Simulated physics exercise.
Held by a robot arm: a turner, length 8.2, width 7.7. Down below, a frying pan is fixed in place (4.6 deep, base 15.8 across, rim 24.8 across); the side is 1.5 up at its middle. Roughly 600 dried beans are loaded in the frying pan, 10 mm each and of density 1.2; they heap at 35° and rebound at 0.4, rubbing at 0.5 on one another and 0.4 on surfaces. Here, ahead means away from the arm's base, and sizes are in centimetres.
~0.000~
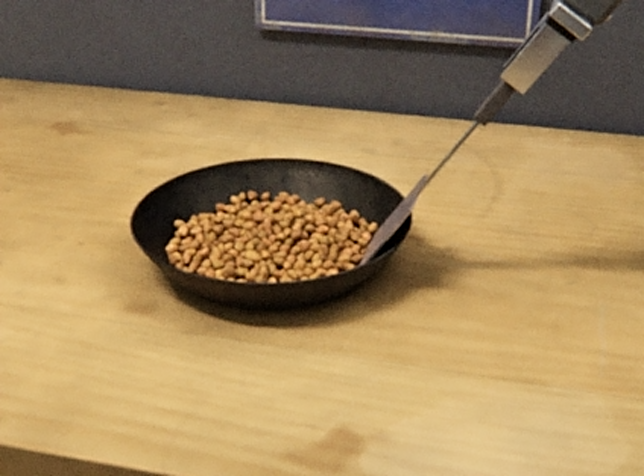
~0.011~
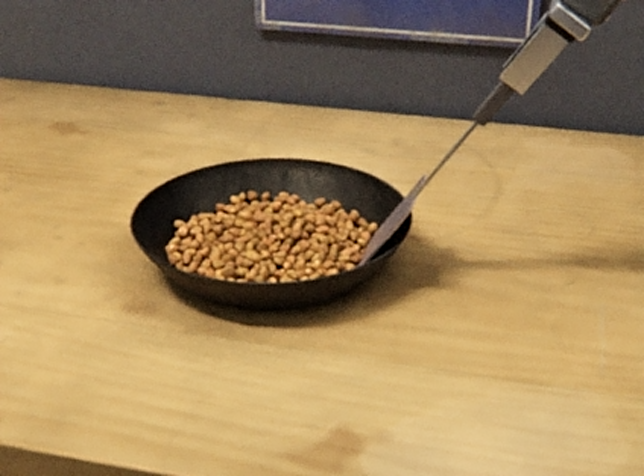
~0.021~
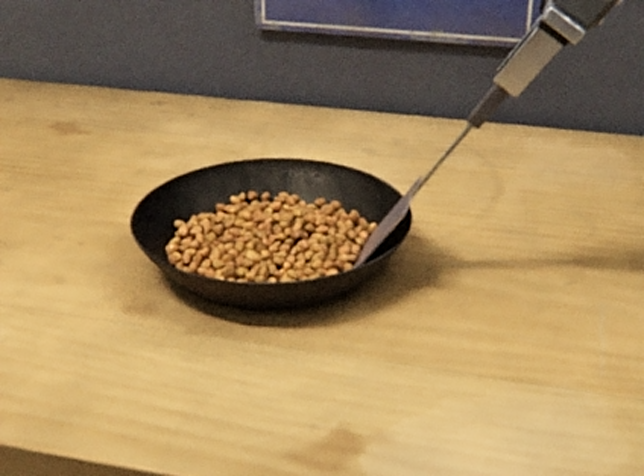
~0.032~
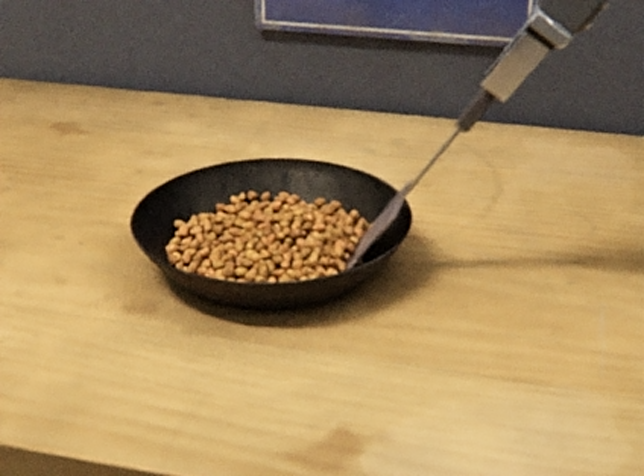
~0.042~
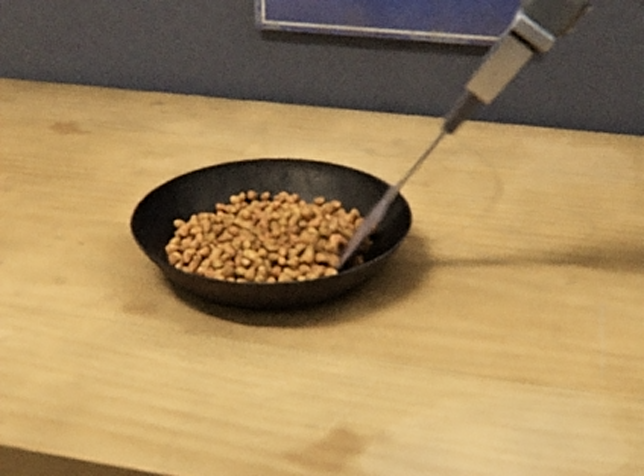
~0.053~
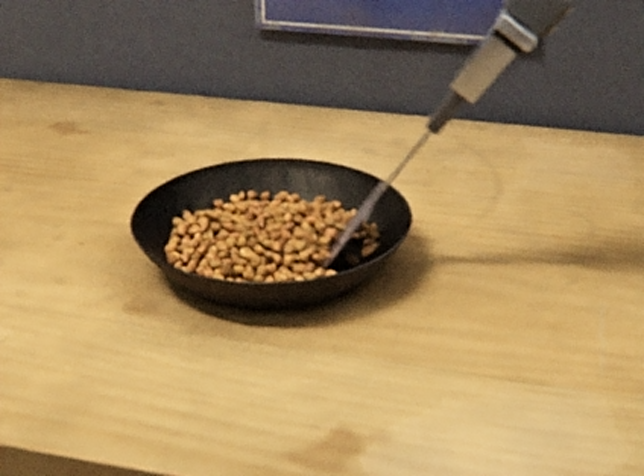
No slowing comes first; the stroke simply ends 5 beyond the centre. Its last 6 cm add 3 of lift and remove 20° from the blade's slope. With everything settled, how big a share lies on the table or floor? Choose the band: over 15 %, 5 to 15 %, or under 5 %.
5 to 15 %.
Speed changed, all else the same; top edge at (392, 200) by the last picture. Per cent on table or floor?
0 %.
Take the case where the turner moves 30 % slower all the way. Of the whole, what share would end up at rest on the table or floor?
I'd expect near 0 per cent.
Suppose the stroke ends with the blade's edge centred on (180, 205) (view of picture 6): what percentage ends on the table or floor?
Around 30 percent ends on the table or floor.
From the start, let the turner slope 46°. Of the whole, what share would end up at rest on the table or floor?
Estimate: Approx. 10 %.
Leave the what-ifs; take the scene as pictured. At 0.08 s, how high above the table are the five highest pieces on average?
6 cm.
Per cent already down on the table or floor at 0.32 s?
Some 6 per cent of the load.
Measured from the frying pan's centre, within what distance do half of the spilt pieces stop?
It works out to near 24 cm.
After 0.08 s, sloping 55°, highest piece 8 above the table; 598 in the frying pan, 1 on the blade or in flight.
After 0.10 s, sloping 49°, highest piece 12 above the table; 598 in the frying pan, 1 on the blade or in flight.
After 0.32 s, sloping 36°, highest piece 20 above the table; 558 in the frying pan, 37 on the table or floor, 4 on the blade or in flight.
After 1.37 s, sloping 36°, highest piece 5 above the table; 556 in the frying pan, 43 on the table or floor.
At rest, 556 in the frying pan, 43 on the table or floor. That is 7 % on the table or floor.
